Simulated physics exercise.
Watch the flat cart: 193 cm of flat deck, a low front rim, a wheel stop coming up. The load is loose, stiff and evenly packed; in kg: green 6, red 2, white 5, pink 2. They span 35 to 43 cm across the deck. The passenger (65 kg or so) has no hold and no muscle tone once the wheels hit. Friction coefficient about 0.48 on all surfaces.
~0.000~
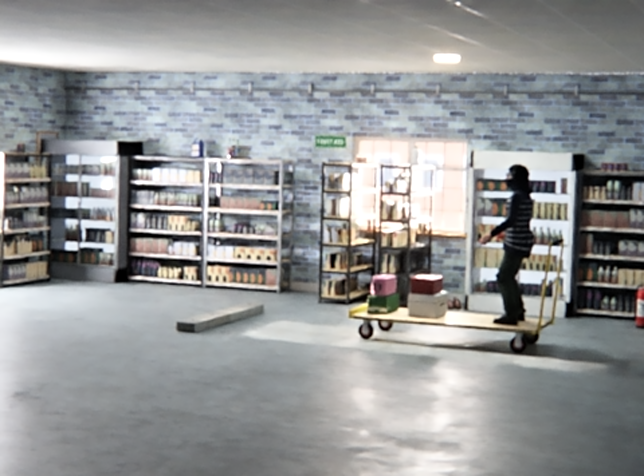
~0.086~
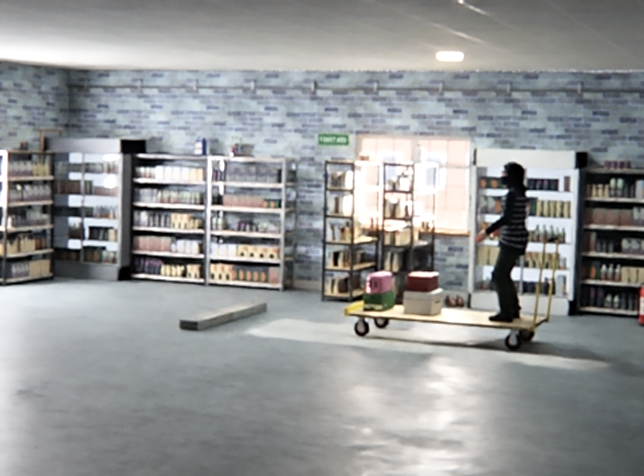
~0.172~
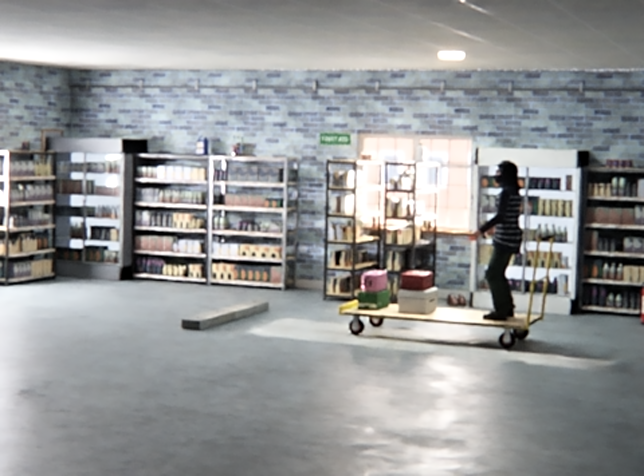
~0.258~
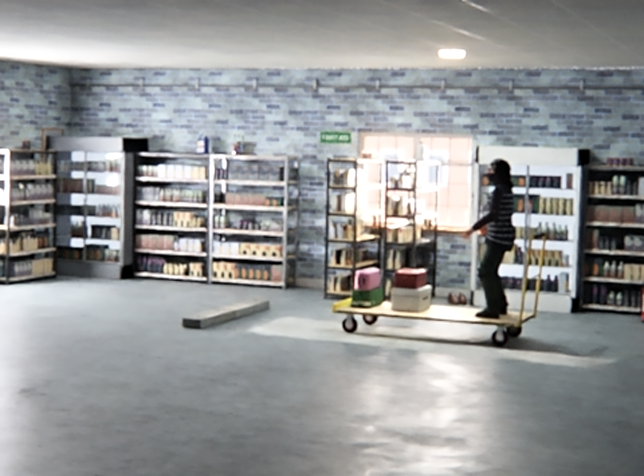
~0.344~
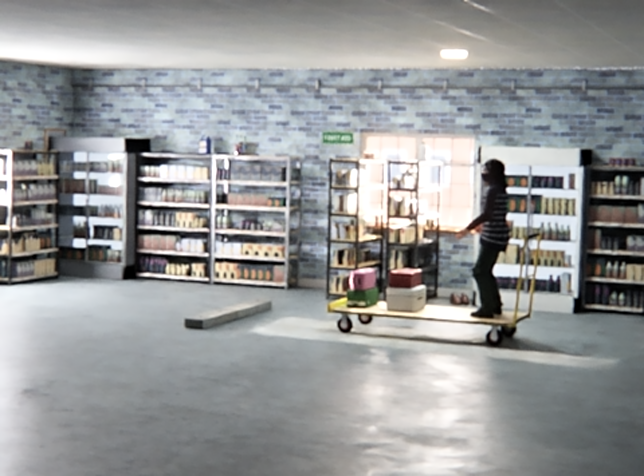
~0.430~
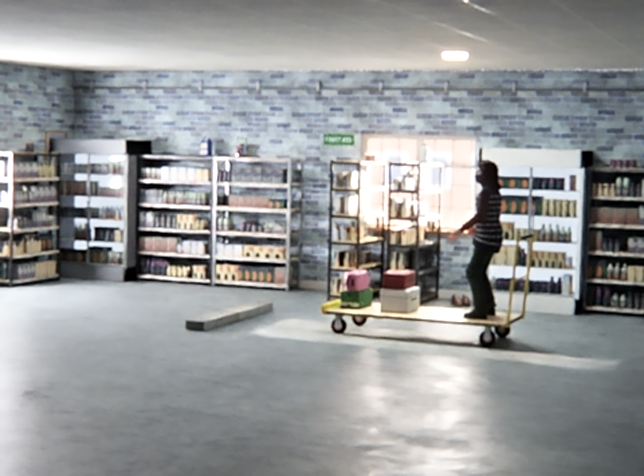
To begin with, a person in a striped top stands at the right end of a yellow-edged flat cart loaded with boxes and a pink suitcase, in a room lined with shelves. The cart then rolls slowly and steadily left, carrying the load and the standing rider, arms held forward, past the bright window.
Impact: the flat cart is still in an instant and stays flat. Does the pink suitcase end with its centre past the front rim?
In the end the pink suitcase stays on.
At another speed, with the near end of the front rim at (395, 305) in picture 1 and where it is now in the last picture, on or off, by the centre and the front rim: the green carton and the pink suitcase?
In that case green on, pink off.
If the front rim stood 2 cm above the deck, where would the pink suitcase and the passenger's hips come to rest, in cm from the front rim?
Then pink 10 behind, hips 140 behind.
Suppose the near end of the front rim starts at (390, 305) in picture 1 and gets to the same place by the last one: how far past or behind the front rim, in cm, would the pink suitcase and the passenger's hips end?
In that case pink 40 past, hips 140 behind.
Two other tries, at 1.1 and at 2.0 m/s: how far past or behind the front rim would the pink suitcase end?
About 10 cm behind and 80 cm past.
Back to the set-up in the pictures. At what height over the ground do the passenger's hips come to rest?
About 55 cm.
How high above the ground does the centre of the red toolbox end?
Some 50 cm up.
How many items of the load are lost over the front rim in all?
0 in all.
Impact comes at 1.72 s.
After 2.27 s the pink suitcase is 14 cm behind the rim, tilted 0°, near (245, 273) in the last picture's view.
After 2.72 s the pink suitcase is 10 cm behind the rim, tilted 0°, near (243, 273) in the last picture's view.
When all is still (3.9 s), nothing is past the rim; behind it, green carton, red toolbox, white toolbox, pink suitcase and the passenger's hips.
